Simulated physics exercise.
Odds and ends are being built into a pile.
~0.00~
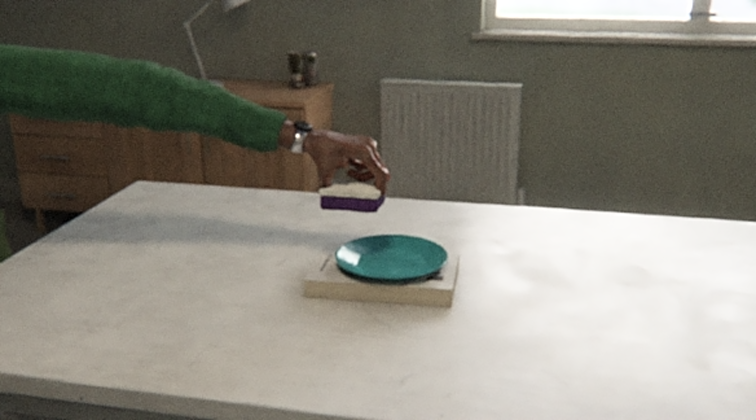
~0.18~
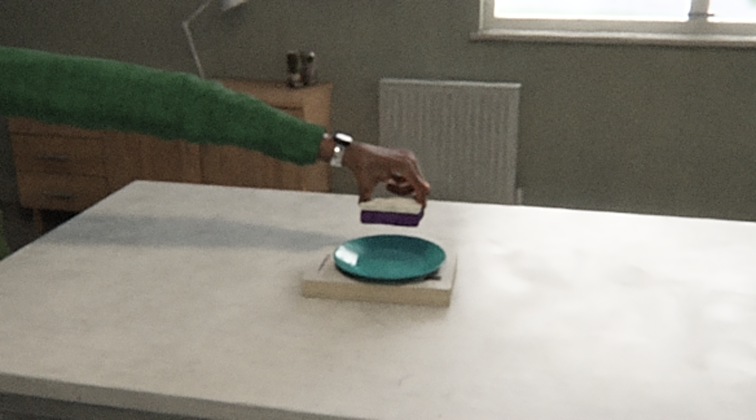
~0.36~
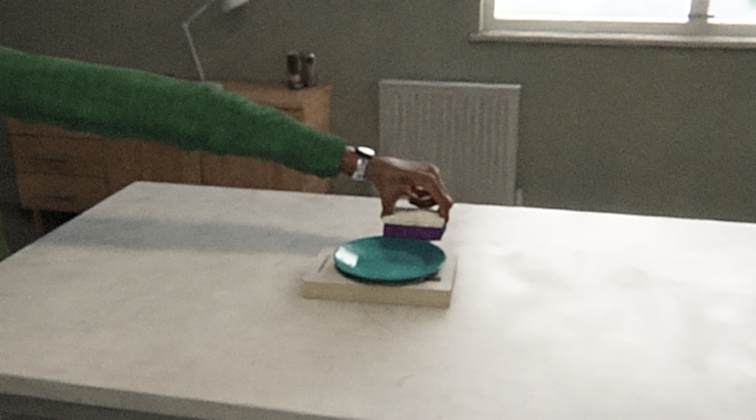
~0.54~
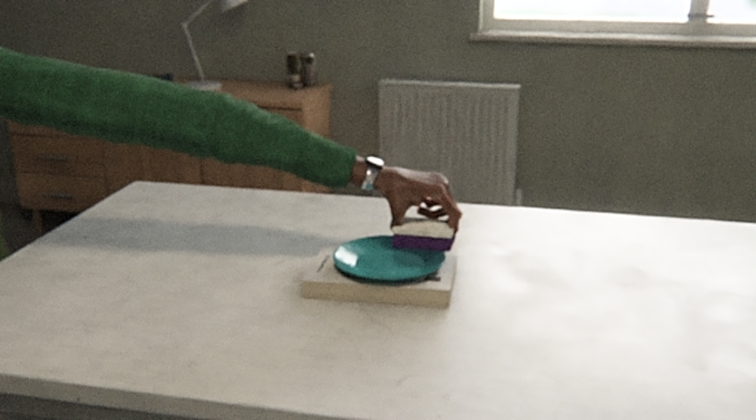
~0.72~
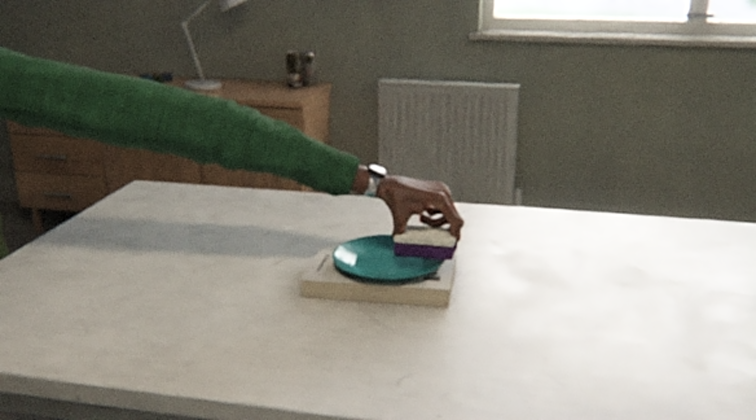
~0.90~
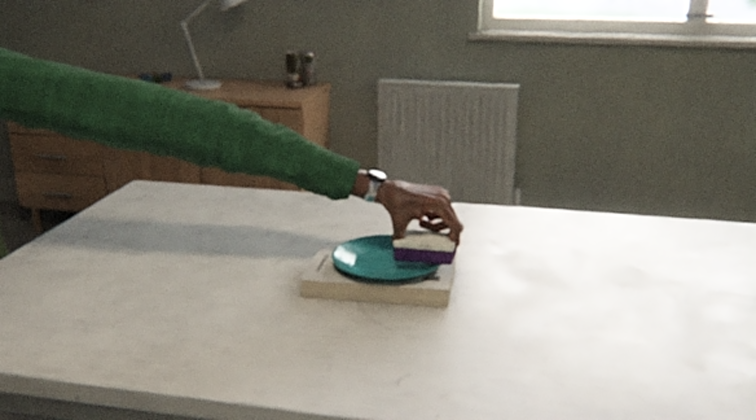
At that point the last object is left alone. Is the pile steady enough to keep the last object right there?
Yes, the pile survives.
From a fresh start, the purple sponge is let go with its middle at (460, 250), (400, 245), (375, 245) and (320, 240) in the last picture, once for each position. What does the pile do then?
Result per case: First toppled, second still standing, third still standing, fourth toppled.
By 1.60 s, all is still.
By 2.40 s, purple sponge resting near (426, 248).
When it is over (3.1 s), all 3 as before. End places, in pixels of the last picture, purple sponge near (426, 248). The pile holds.
